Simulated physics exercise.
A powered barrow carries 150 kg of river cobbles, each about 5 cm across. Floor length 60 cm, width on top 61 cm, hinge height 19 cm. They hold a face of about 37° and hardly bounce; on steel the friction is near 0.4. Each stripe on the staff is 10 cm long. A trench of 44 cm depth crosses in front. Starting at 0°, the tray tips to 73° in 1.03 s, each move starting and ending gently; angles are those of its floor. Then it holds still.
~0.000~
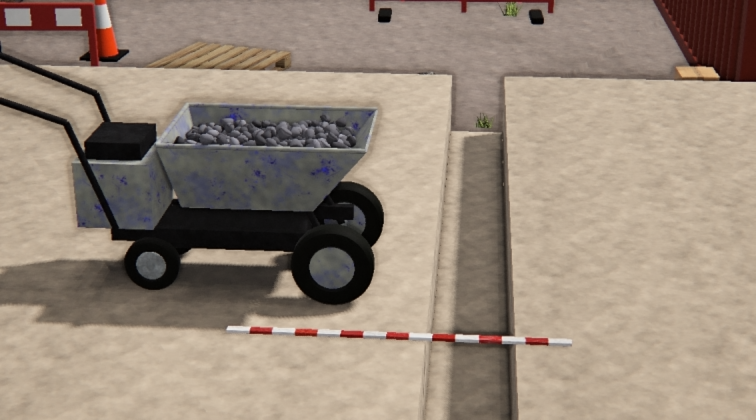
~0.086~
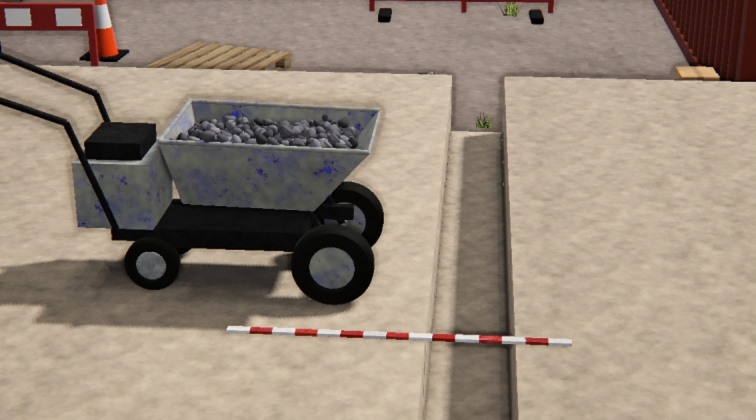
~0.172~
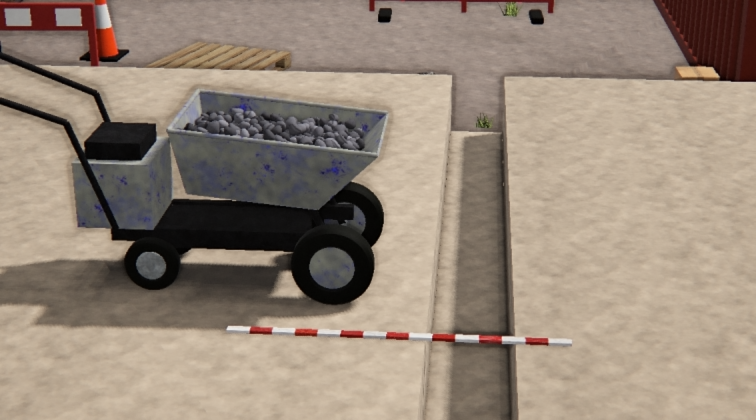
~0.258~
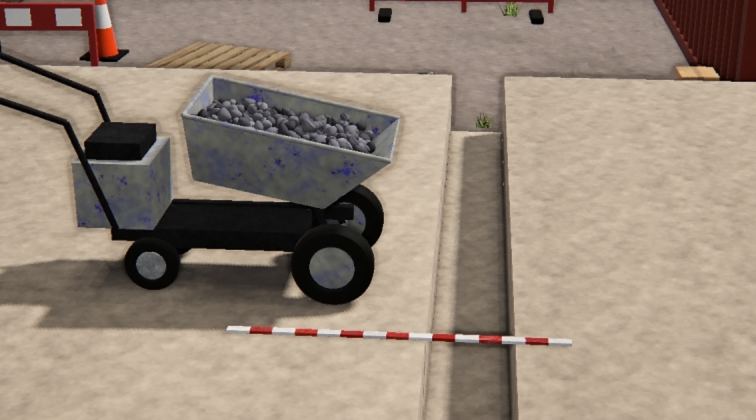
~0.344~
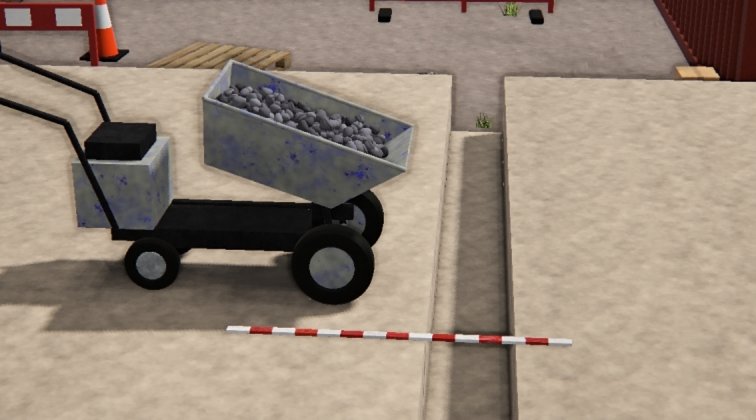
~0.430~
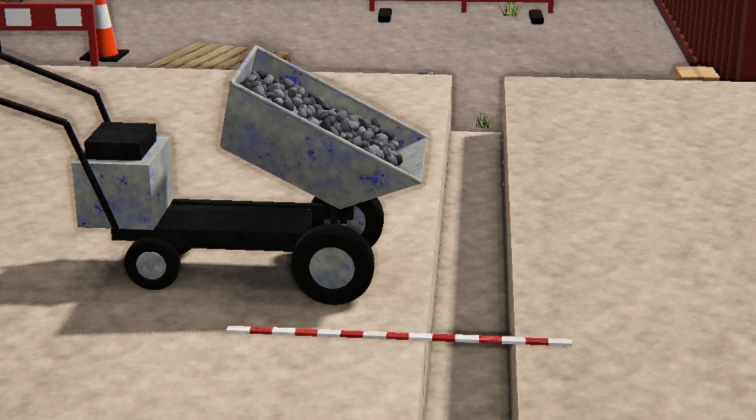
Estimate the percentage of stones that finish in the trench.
Roughly 57 per cent ends in the trench.
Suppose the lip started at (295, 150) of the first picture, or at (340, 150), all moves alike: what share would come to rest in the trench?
First some 95, then 85 per cent.
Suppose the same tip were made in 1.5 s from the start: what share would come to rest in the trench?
It would be near 65 per cent.
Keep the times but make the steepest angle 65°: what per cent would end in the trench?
Then about 60 per cent.
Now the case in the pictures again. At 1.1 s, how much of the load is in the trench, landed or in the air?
About 25 per cent by then.
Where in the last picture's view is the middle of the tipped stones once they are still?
Their middle is at about (505, 339).
After 0.8 s the floor is at 61°; 100 % in the tray; the foremost stones are at (458, 206).
After 1.1 s the floor is at 73°; 54 % in the tray, 25 % in the trench, 21 % past the trench; the foremost stones are at (586, 301).
After 1.5 s the floor is at 73°; 18 % in the tray, 40 % in the trench, 42 % past the trench; the foremost stones are at (714, 294).
After 3.4 s the floor is at 73°; 0 % in the tray, 57 % in the trench, 43 % past the trench; the foremost stones are past the picture's edge.
